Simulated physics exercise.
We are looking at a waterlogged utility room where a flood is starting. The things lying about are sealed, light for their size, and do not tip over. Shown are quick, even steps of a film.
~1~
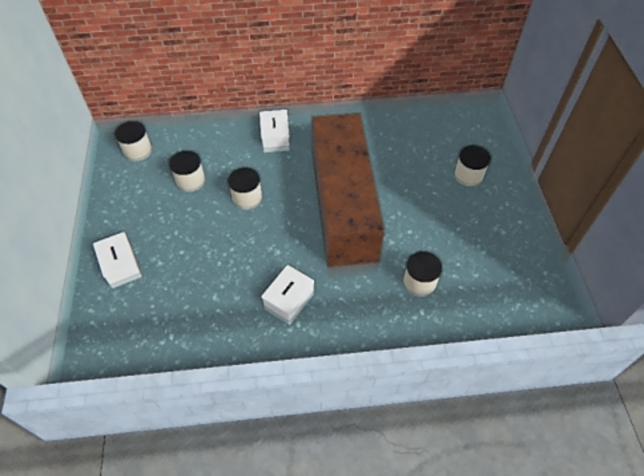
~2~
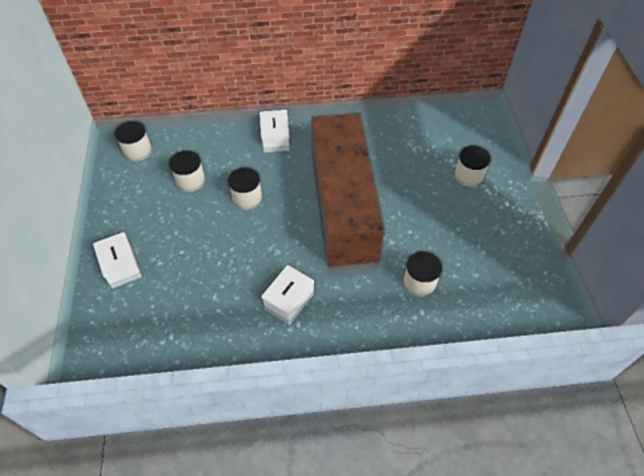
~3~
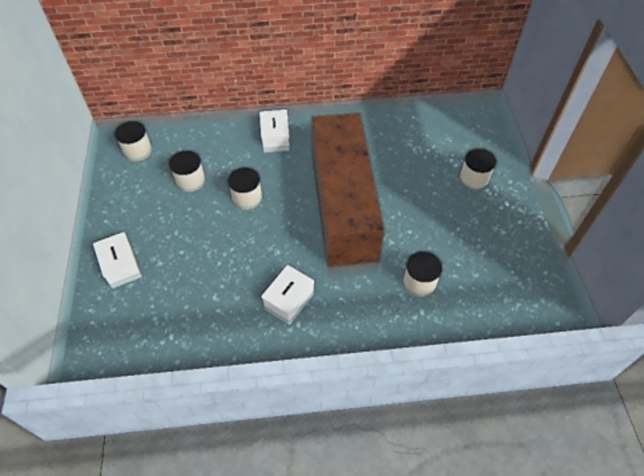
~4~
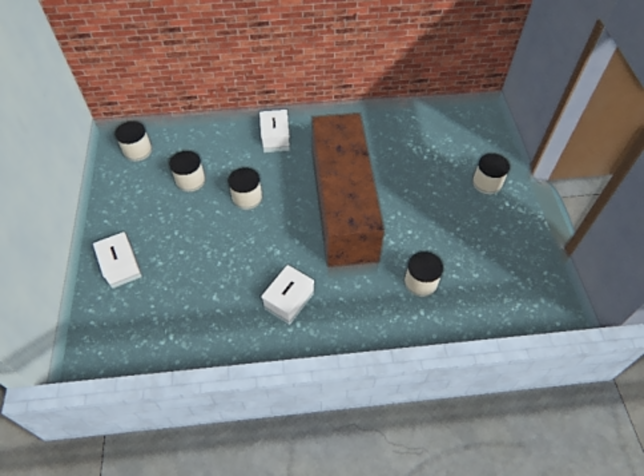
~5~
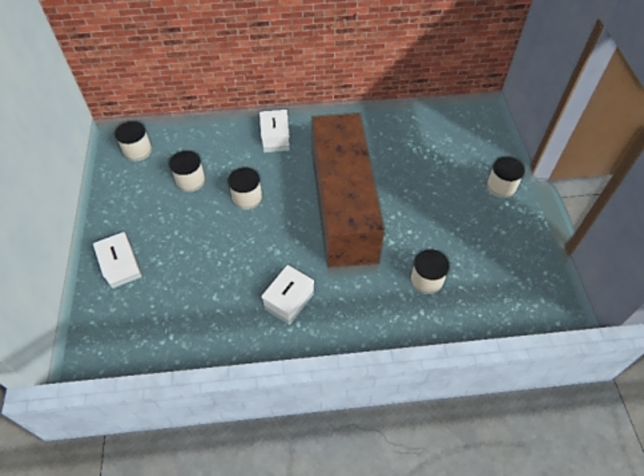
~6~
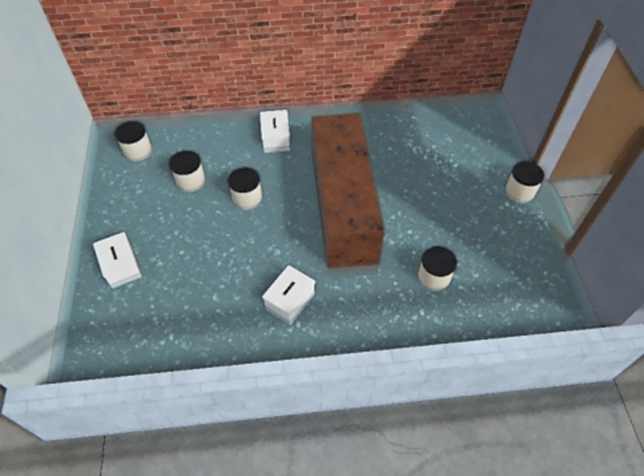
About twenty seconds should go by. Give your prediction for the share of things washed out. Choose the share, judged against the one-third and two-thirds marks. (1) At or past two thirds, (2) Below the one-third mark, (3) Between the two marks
3.
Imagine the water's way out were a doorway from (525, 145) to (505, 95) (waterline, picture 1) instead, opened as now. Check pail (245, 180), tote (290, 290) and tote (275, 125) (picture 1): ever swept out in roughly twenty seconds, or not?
Sequentially, I'd put it as not lost, swept away, swept away.
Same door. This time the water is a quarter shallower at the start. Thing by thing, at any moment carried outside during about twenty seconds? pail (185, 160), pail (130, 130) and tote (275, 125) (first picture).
In sequence they are not removed, not removed and removed.
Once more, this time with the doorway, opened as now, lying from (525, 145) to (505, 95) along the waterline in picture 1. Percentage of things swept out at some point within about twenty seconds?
My estimate is some 50 percent.
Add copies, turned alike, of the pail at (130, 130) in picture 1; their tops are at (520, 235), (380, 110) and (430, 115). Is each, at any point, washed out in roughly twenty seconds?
Okay, one at a time: Gets out, next gets out, last gets out.
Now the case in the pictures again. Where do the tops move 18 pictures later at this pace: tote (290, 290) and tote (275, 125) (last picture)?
I'd say close to (514, 227) and close to (466, 157).
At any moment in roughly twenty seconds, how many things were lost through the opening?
I make it 4 in total.
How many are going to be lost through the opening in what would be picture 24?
The number I arrive at is 2.
A moment on, 1 of 8 are out; 7 afloat.
Next, 2 of 8 are out; 6 afloat.
Later, 4 of 8 are out; 4 afloat.
In the end, 4 of 8 are out; 4 afloat.
